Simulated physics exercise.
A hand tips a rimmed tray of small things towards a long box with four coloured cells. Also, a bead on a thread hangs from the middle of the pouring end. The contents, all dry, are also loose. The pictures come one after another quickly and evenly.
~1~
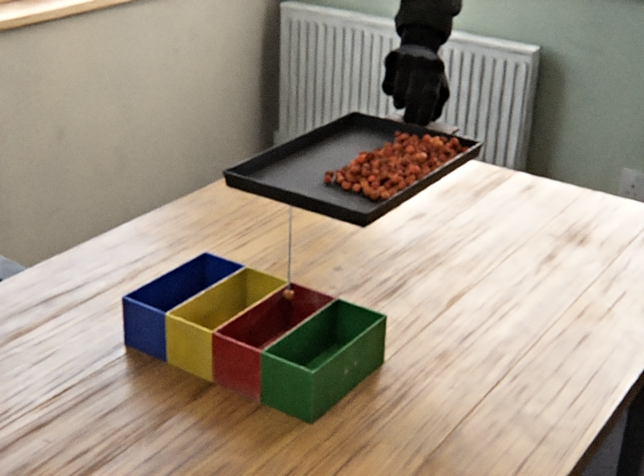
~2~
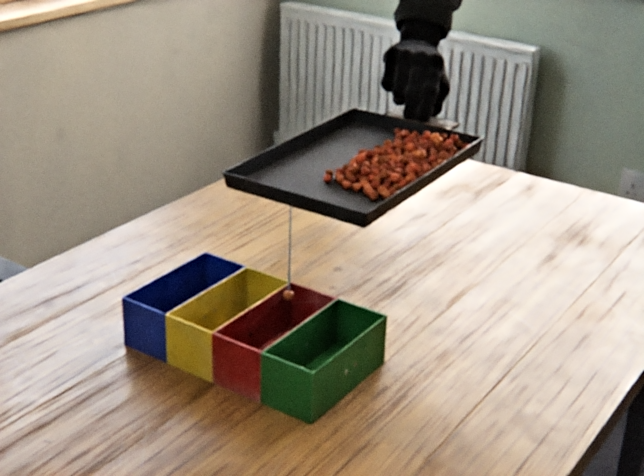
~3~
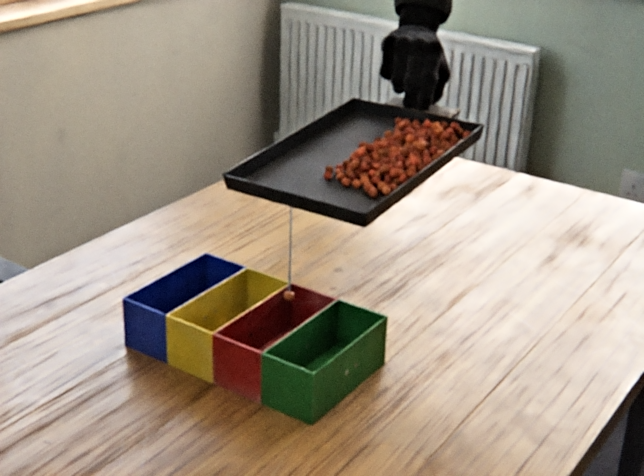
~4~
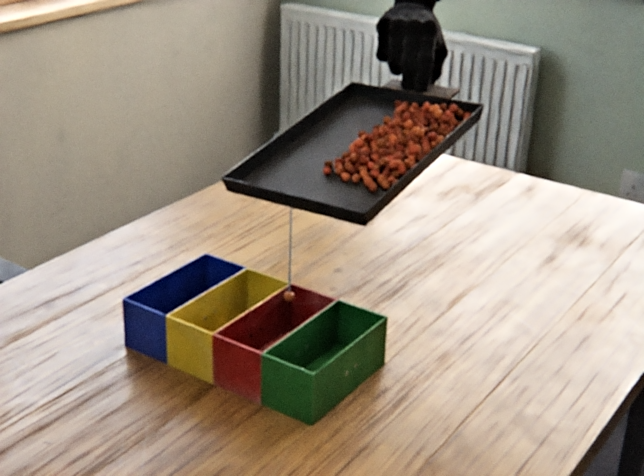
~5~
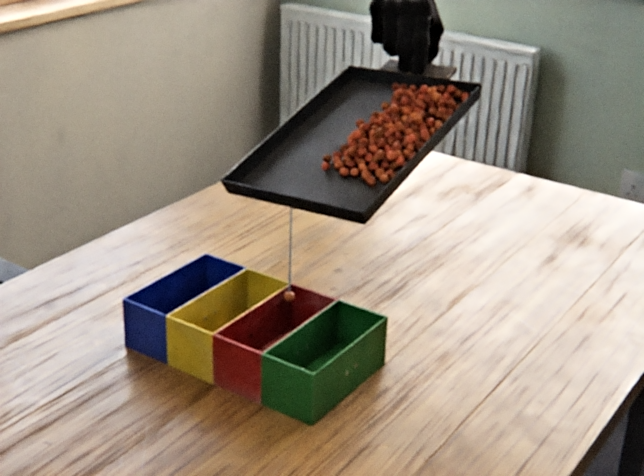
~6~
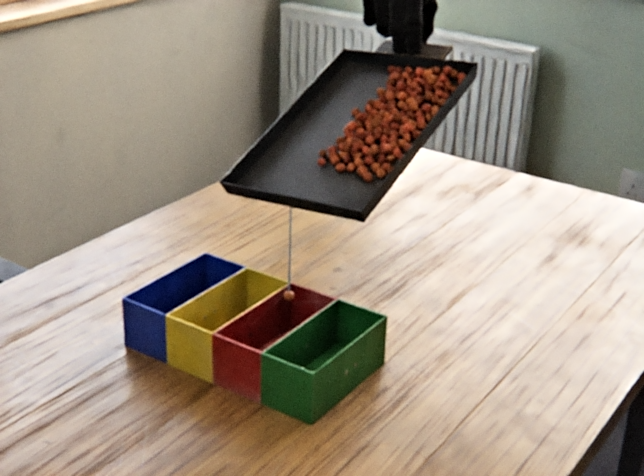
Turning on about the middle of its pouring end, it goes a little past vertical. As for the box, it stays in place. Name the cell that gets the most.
Yellow.
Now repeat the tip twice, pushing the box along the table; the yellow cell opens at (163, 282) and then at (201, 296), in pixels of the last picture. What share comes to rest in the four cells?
About 80 and 90 per cent.
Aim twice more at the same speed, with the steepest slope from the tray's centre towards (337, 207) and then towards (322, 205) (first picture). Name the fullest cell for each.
The green cell first, green second.
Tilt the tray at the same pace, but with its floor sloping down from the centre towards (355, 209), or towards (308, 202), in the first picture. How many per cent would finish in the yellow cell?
0 and 20 per cent, in that order.
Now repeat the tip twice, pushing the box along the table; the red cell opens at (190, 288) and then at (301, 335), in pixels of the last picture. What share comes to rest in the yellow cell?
It would be roughly 0 per cent, followed by roughly 40 per cent.
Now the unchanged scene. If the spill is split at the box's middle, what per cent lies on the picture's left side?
About 90 percent.
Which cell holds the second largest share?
Ranked number two: That red cell.
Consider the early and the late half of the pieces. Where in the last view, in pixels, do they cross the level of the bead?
About (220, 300), and after that about (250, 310).
Shortly afterwards, tray tipped steeply; the bulk on the tray; only a few in the red cell; only a few in the blue cell; a little falling or outside the box.
Next, tray tipped past a quarter turn; the bulk on the tray; a little in the yellow cell; a little in the blue cell; only a few in the red cell; only a few in the green cell; a little falling or outside the box.
Some moments later, tray tipped past a quarter turn; near half in the yellow cell; near a quarter in the red cell; a little in the blue cell; a little in the green cell; a little falling or outside the box.
In the end, tray tipped past a quarter turn; near half in the yellow cell; near a quarter in the red cell; a little in the blue cell; a little in the green cell; a little outside the box.
